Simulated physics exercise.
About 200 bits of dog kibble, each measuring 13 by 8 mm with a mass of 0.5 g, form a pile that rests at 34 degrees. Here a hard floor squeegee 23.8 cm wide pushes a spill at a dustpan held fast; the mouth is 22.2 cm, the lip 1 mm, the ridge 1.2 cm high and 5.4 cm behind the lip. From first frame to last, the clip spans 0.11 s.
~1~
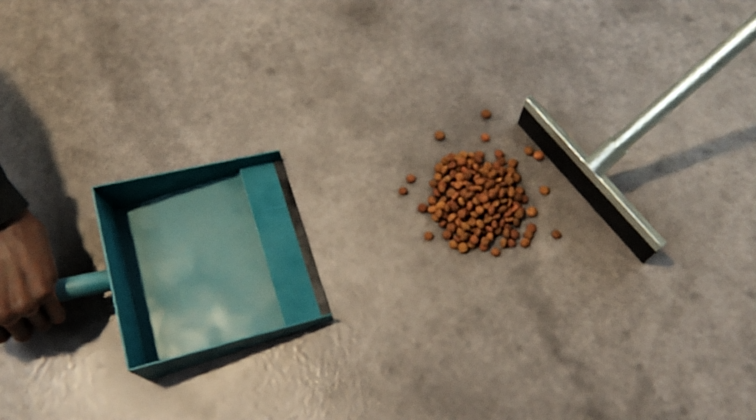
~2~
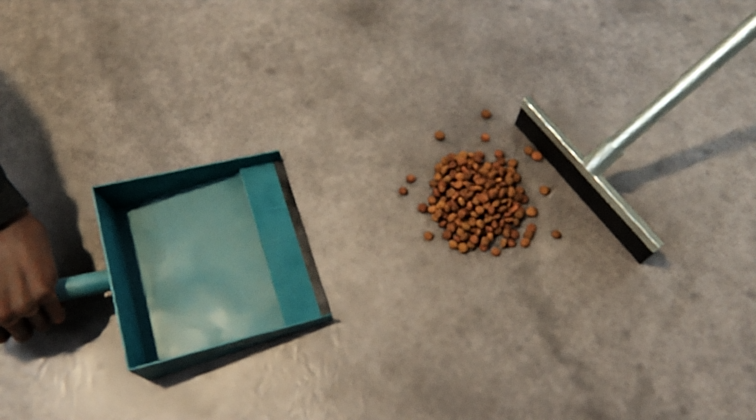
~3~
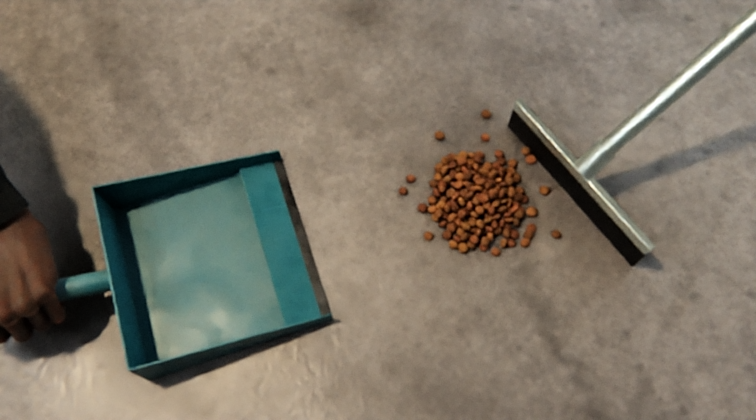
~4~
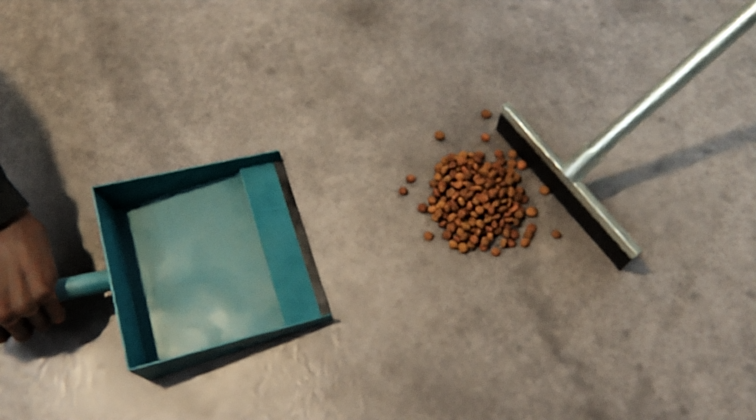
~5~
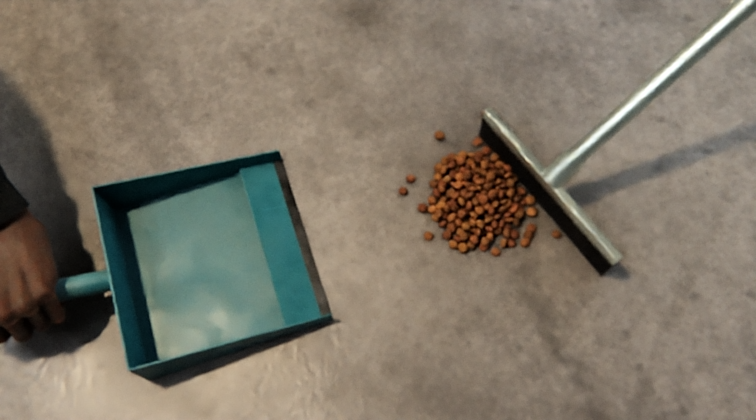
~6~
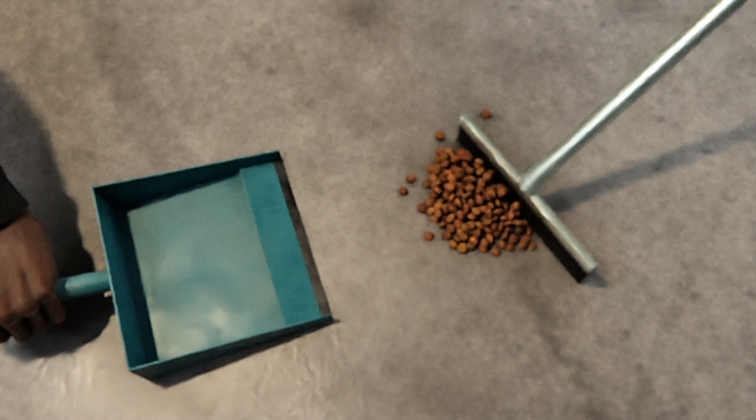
A squeegee with a metal handle and black blade slides leftward across a mottled grey-brown floor, seen from above, slowly at first and then faster. It meets the right side of a loose pile of reddish-brown kibble, pressing the pieces together and nudging them slightly left. At left, a hand grips the handle of a teal dustpan, which stays still and empty, its open side facing the pile.
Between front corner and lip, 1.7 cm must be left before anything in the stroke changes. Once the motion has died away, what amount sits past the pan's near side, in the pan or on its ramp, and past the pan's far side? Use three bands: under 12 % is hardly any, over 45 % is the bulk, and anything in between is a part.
Near side: A part, pan: The bulk, far side: Hardly any.
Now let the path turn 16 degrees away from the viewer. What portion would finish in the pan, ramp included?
In that case some 50 per cent.
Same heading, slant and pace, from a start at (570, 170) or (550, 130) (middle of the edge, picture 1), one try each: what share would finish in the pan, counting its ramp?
Close to 55 in a hundred, then close to 45 in a hundred.
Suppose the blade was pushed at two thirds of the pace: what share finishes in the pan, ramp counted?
In that case close to 40 per cent.
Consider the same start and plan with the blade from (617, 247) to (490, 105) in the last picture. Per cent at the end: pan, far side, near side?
Per cent by place - pan 15, far side 5, near side 10.
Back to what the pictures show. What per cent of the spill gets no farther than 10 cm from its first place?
0 %.
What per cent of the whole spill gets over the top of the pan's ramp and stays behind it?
Something like 40 per cent of the whole.
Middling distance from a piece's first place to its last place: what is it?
It comes to some 28 cm.
Then, 0.09 s after the last picture, middle of the blade 13 cm from the lip; 0 % over the lip, far side 0 %, near side 10 %.
Then, 0.15 s after the last picture, middle of the blade 6 cm from the lip; 5 % over the lip, far side 0 %, near side 15 %.
Then, 0.34 s after the last picture, middle of the blade 5 cm from the lip; 65 % over the lip, far side 0 %, near side 20 %.
In the end, near side 20 %, pan 60 %, far side 0 %, in front of the lip or behind the blade 15 %.
